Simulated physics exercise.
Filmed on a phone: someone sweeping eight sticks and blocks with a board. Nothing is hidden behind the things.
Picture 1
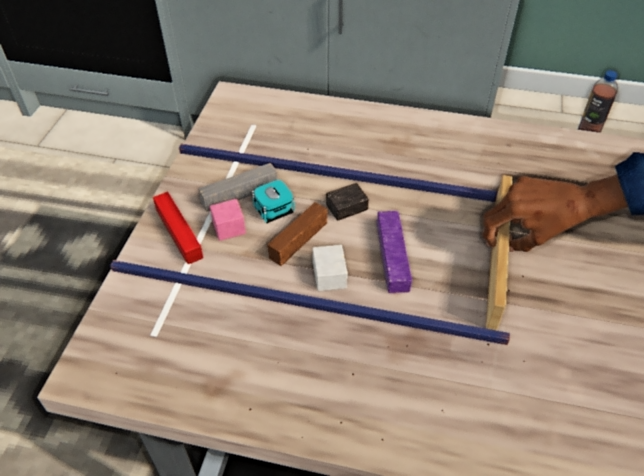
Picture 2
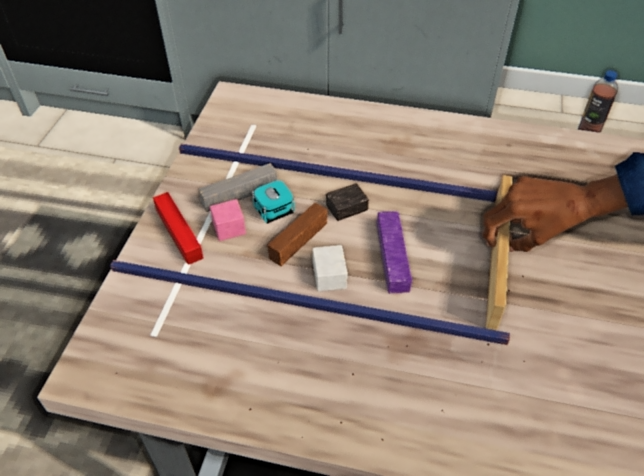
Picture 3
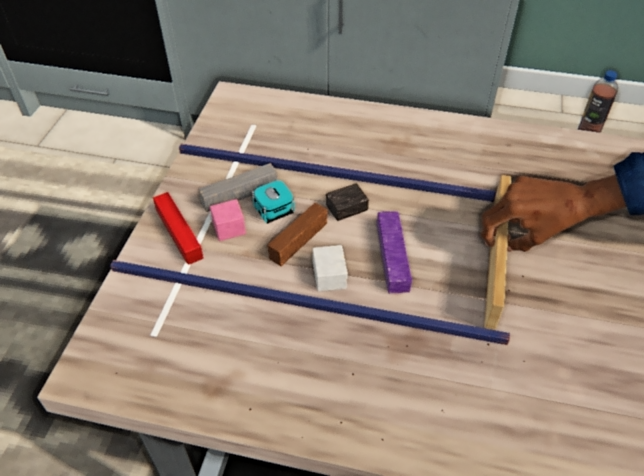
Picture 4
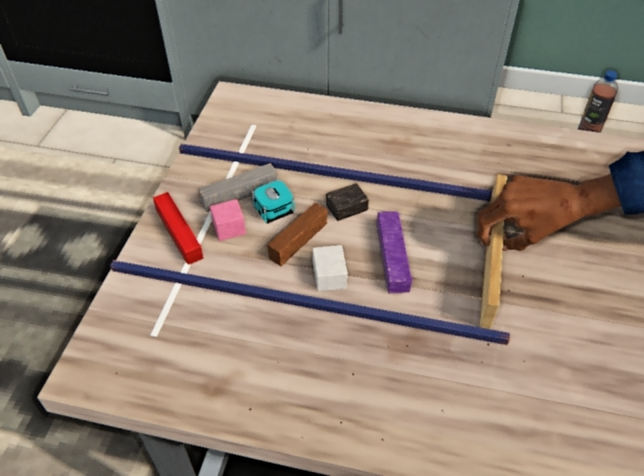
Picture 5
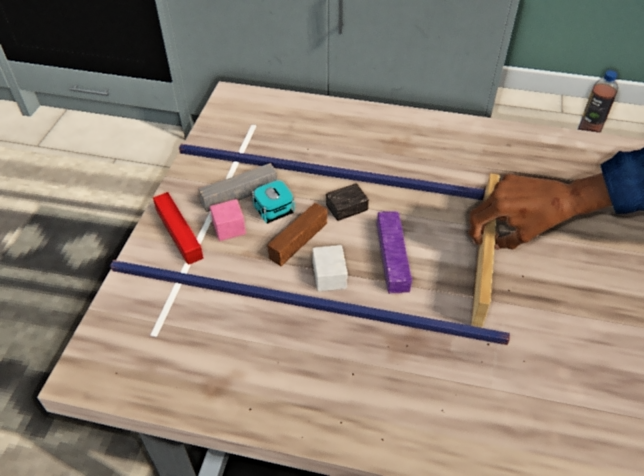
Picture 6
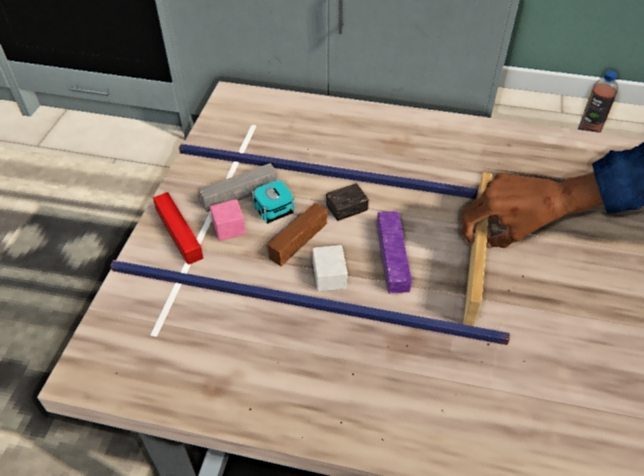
A hand held a wooden board upright between two blue rails on a table, then slid it slightly left toward the scattered colourful sticks and blocks, which stayed still and untouched.
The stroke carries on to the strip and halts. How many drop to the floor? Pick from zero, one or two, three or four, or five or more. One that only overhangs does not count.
Outcome: The number that fall off is one or two.
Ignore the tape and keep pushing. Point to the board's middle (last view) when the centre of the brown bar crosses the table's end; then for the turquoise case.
Near (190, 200) and (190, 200).
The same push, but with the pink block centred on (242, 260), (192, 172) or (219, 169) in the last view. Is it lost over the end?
In turn it does not fall; comes down; tumbles off.
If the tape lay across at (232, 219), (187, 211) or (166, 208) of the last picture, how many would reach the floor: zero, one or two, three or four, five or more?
In that order: None at all; at least five; at least five.
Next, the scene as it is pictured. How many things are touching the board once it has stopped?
That makes 2.
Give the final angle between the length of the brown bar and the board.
Some 30 degrees.
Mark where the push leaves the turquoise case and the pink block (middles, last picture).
The turquoise case at (177, 180), the pink block at (154, 197).
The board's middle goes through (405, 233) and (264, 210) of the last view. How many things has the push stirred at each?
By then 1, and 8.
Soon after, none off yet; red stick at rest near (178, 227); grey bar at rest near (239, 187); pink block at rest near (228, 220).
At rest, the number that fall off is one or two; fallen, red stick.
